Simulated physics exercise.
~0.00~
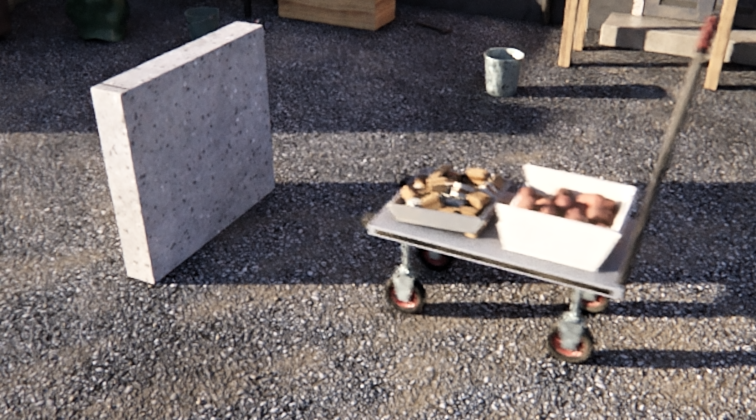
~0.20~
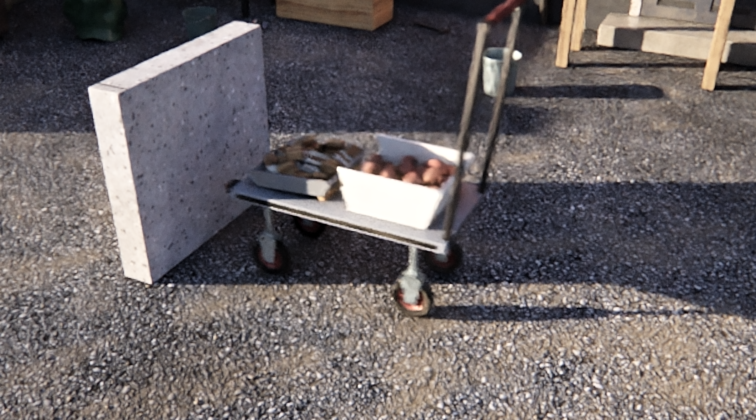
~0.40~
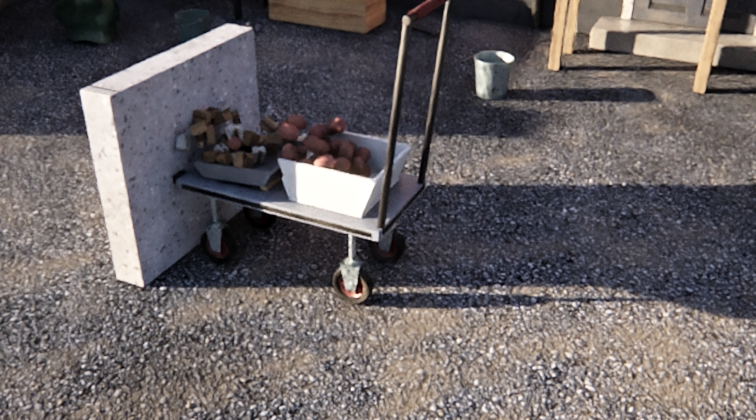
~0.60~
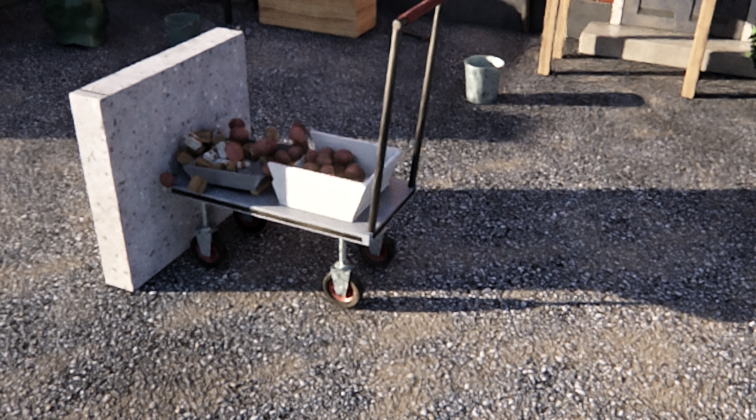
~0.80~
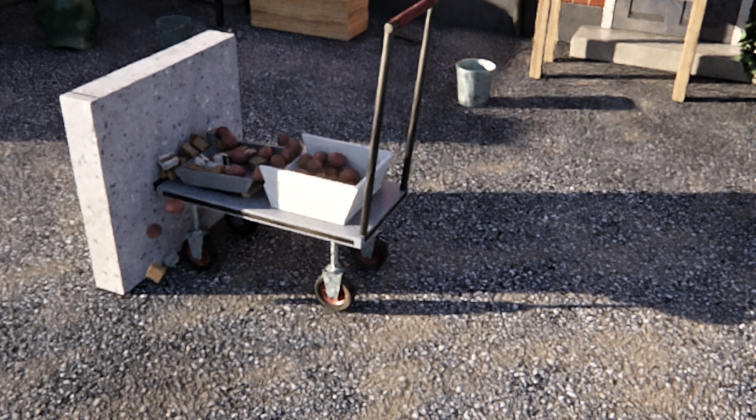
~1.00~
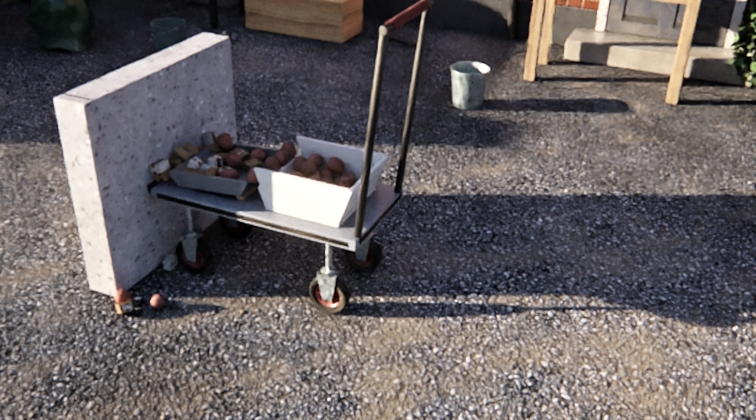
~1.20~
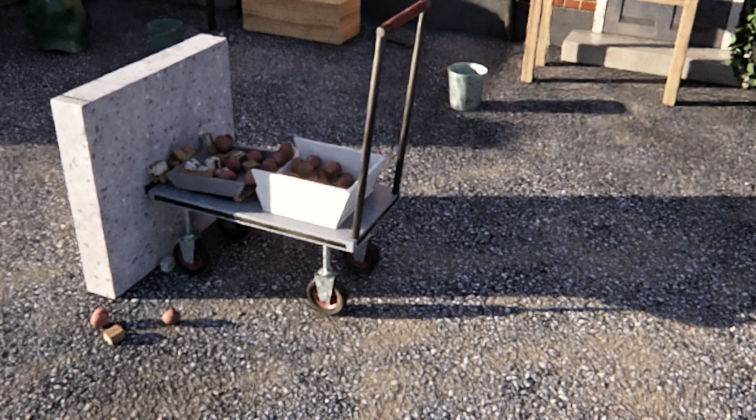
The clip opens on a flatbed trolley with an upright handle, carrying a grey crate of little parcels and a white crate of red potatoes across gravel toward a pale speckled wall. The trolley rolls left and runs up against the wall. As it stops, the loads surge left, with potatoes spilling out of the white crate into the grey one and pieces piling up near the wall. Several pieces go over the deck's left end and drop to the ground. The trolley stays upright against the wall, both crates still partly filled, with a few potatoes and a parcel lying on the gravel.
